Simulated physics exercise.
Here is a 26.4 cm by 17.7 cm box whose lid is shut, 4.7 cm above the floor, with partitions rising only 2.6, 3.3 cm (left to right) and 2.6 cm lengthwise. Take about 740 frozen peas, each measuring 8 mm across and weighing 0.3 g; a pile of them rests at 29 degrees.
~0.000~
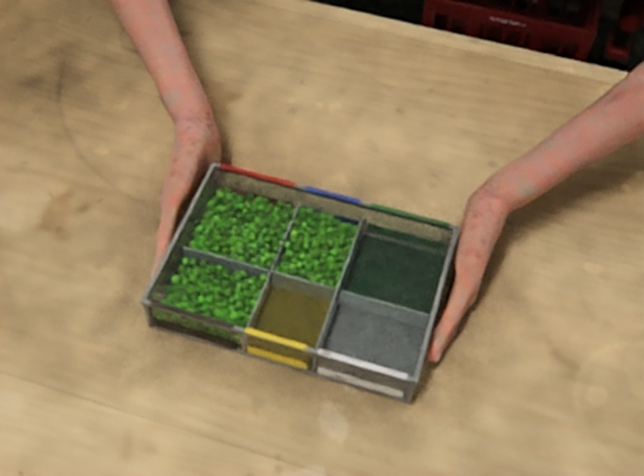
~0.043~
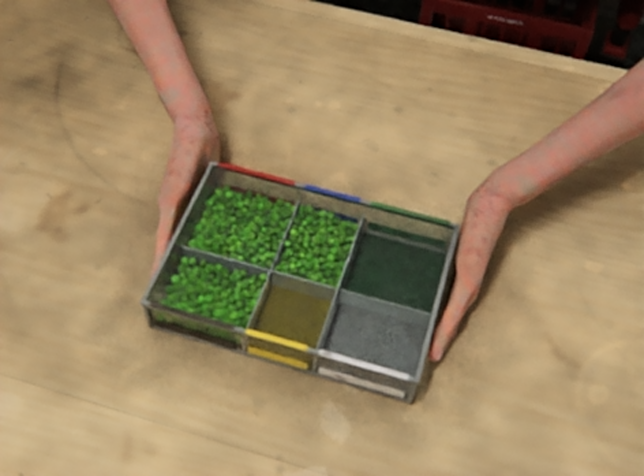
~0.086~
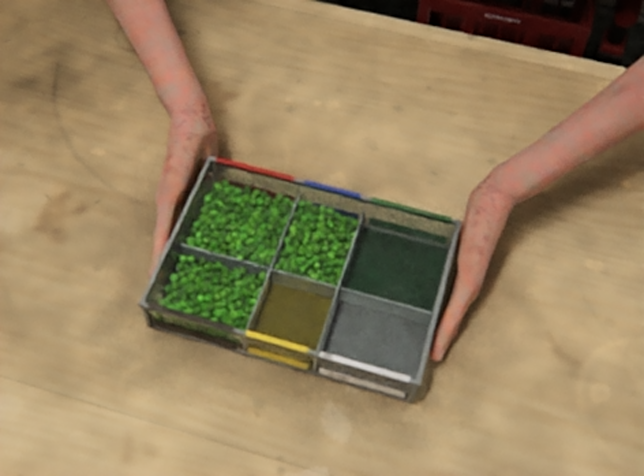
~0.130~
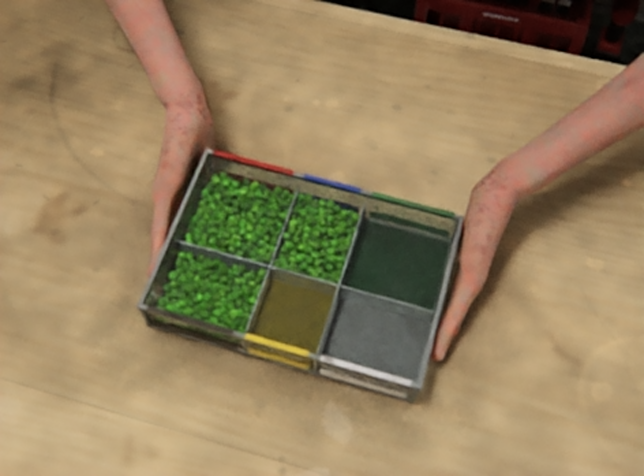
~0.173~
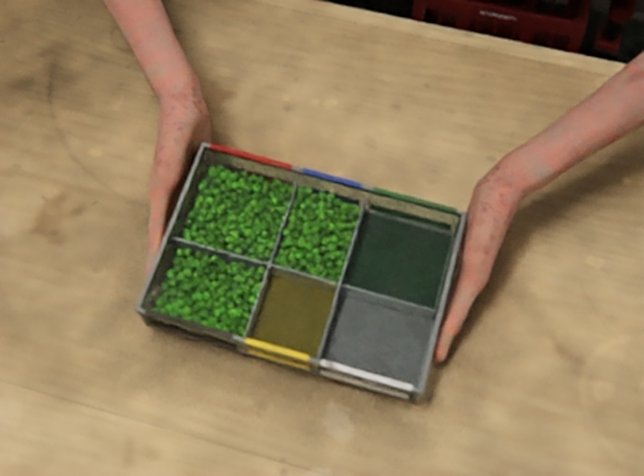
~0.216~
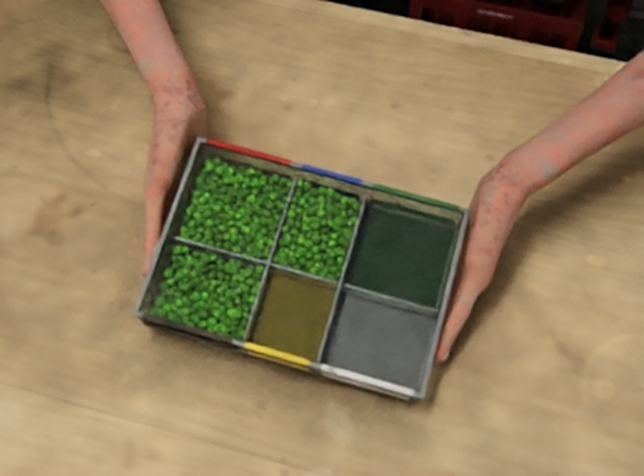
On a wooden table, two hands held a divided box with green peas in three left-hand compartments, then slowly tilted it toward the near right corner, while the peas stayed in their compartments.
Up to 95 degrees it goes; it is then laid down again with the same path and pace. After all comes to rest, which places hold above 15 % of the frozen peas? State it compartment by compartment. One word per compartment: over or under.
Red under, blue under, green under, yellow over, white under, black over.
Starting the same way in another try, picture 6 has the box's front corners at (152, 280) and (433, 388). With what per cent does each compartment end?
In per cent, the final split is red 5, blue 35, green 5, yellow 30, white 20, black 5.
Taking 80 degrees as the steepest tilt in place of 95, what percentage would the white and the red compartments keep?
With that change, white ends at 5 percent while red ends at 10 percent.
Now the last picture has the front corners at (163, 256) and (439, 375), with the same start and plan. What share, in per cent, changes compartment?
It would come to roughly 60 percent.
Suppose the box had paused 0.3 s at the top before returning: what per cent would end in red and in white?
Result - red: 0 %; white: 10 %.
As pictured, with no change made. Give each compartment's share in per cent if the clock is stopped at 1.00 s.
Red 15; blue 15; green 0; yellow 20; white 5; black 45.
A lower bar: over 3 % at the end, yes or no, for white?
For white, the answer is affirmative.
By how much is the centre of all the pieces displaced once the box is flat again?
Some 7.5 cm.
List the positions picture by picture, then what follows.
In the first picture, box tilt 0 degrees, front corners at (146, 301) and (413, 379); red 40 %, blue 30 %, black 30 %.
In the second picture, box tilt 1 degrees, front corners at (145, 302) and (415, 379).
In the third picture, box tilt 3 degrees, front corners at (144, 303) and (416, 381), lowest corner right front.
In the fourth picture, box tilt 8 degrees, front corners at (143, 305) and (417, 385), lowest corner right front.
In the fifth picture, box tilt 13 degrees, front corners at (141, 308) and (419, 389), lowest corner right front.
In the sixth picture, box tilt 17 degrees, front corners at (138, 312) and (420, 393), lowest corner right front; red 40 %, blue 30 %, black 30 %. Its pace works out near 110 degrees a second.
Then, at 1.00 s, tilt 95 degrees; red 15 %, blue 15 %, yellow 20 %, white 5 %, black 45 %.
Then, at 1.52 s, tilt 41 degrees; red 5 %, blue 5 %, yellow 35 %, white 10 %, black 50 %.
Then, at 2.10 s, tilt 0 degrees; red 5 %, blue 5 %, yellow 35 %, white 10 %, black 50 %.
In the end, at 2.6 s, red 5 %, blue 5 %, green 0 %, yellow 35 %, white 10 %, black 50 %.
